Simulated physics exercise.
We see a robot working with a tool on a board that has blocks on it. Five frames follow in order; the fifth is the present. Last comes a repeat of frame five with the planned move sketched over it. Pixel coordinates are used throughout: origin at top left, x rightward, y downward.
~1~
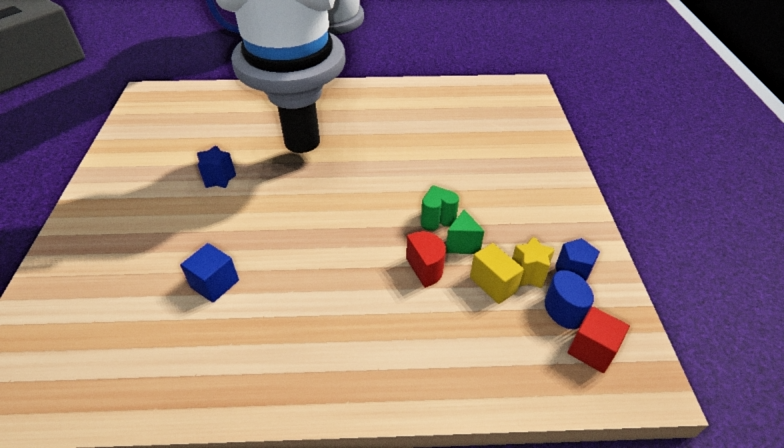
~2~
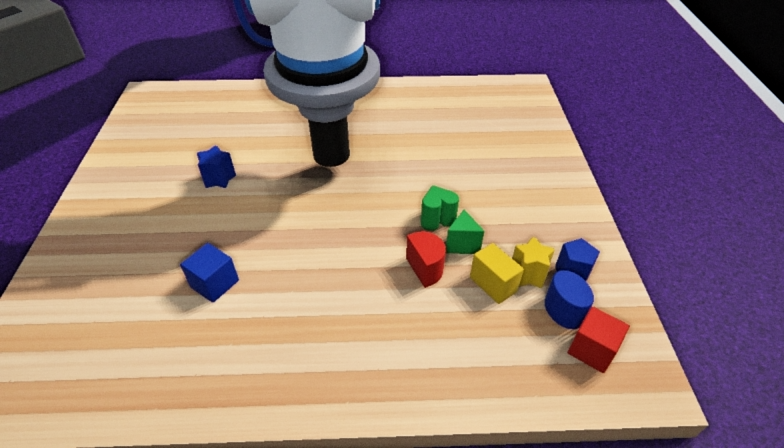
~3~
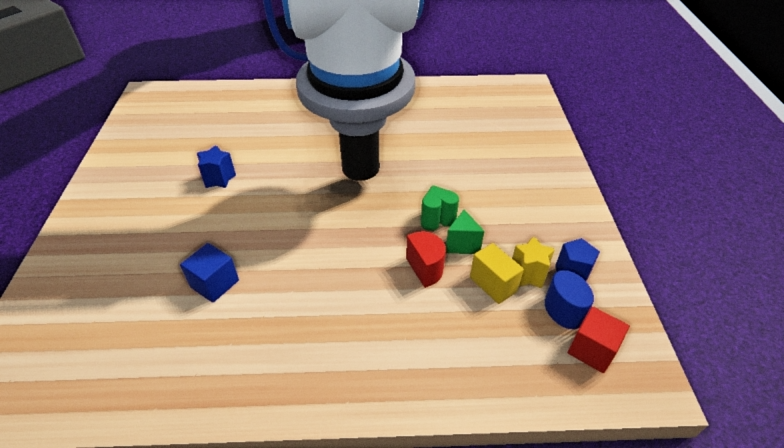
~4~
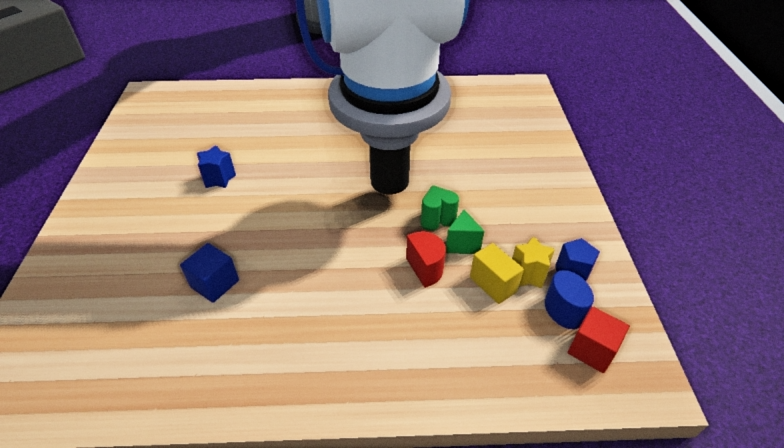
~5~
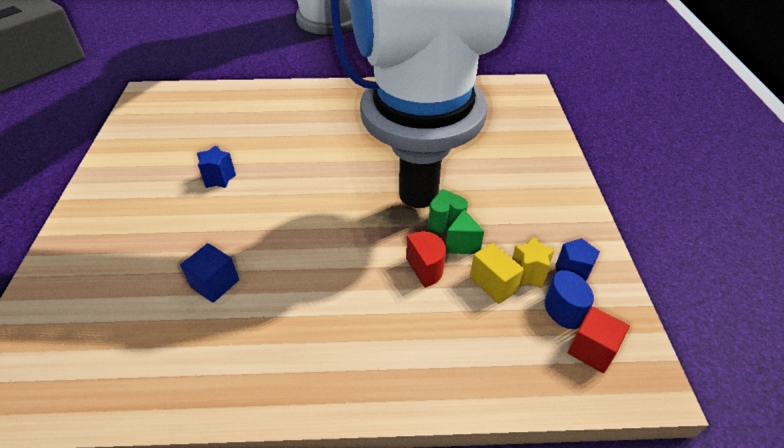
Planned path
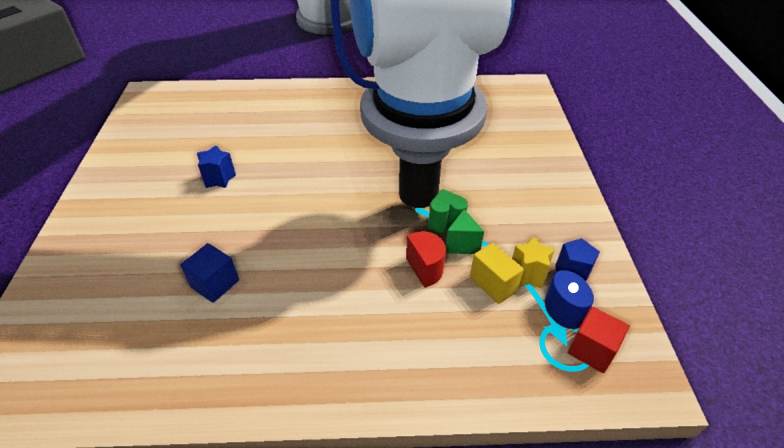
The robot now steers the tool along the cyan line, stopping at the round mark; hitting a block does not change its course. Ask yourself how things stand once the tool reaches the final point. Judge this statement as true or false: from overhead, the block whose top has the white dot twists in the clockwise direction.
Verdict: False.
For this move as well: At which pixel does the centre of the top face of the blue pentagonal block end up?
It will end up at (608, 254).
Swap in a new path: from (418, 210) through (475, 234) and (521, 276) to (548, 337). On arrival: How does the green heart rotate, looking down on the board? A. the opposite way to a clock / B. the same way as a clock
A.
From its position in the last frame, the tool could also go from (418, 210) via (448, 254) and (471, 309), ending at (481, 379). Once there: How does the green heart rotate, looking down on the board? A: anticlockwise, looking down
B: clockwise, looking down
Choice A: Anticlockwise, looking down.
Path on the board, from (418, 210) through (475, 238) and (526, 283) to (567, 347); the dot is on the blue elliptical block.
What follows on the original path. One third of the way, tool (478, 224); green heart (513, 230); green triangular piece (488, 246), turned 95° clockwise.
Two thirds of the way, tool (531, 269); green heart (571, 256), turned 40° anticlockwise; green triangular piece (512, 286); yellow star (587, 283), turned 80° clockwise; blue elliptical block (590, 312), turned 40° anticlockwise; blue pentagonal block (607, 255).
At the end, tool (573, 333); green heart (573, 255), turned 50° anticlockwise; green triangular piece (529, 312), turned 270° clockwise; yellow star (598, 291), turned 55° clockwise; blue elliptical block (627, 339), turned 100° anticlockwise; blue pentagonal block (608, 254).
